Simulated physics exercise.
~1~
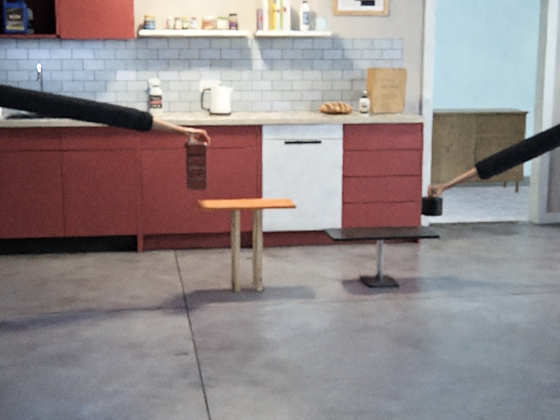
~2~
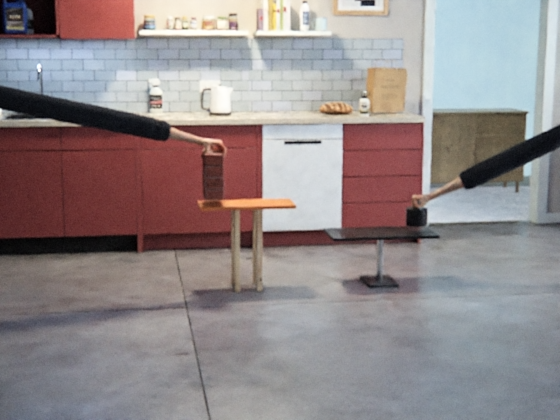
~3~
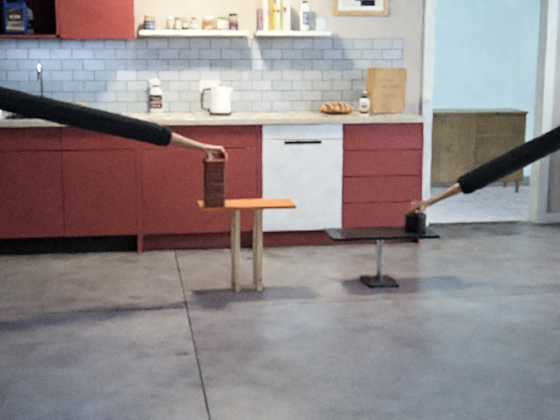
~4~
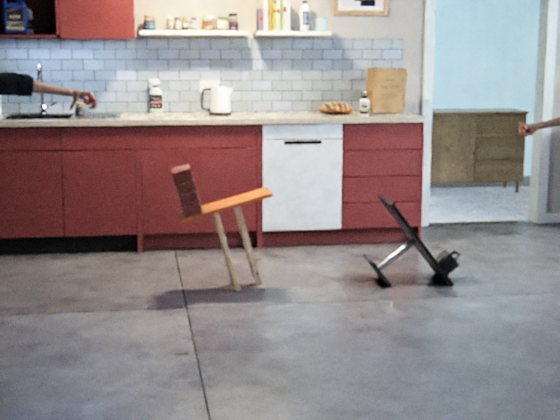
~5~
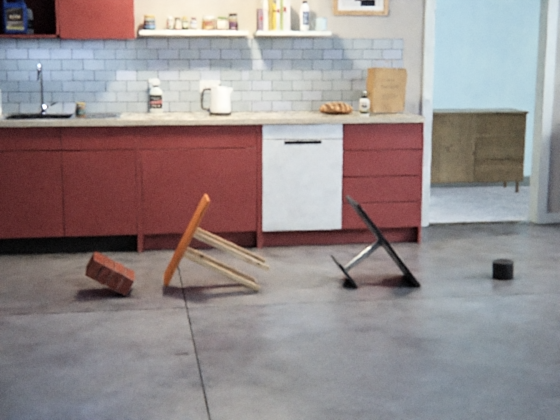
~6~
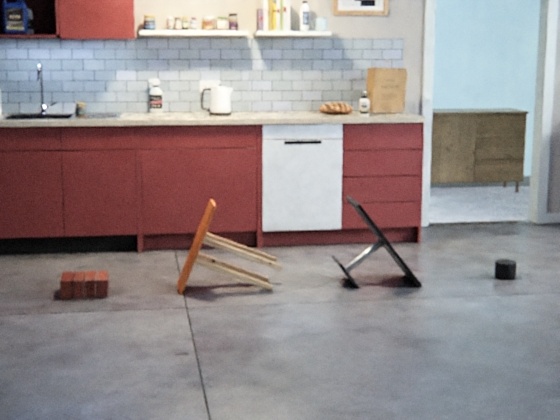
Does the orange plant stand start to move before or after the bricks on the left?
The orange plant stand starts to move after the bricks. A hand is already lowering the bricks while the stand is still, and the stand tips only later.
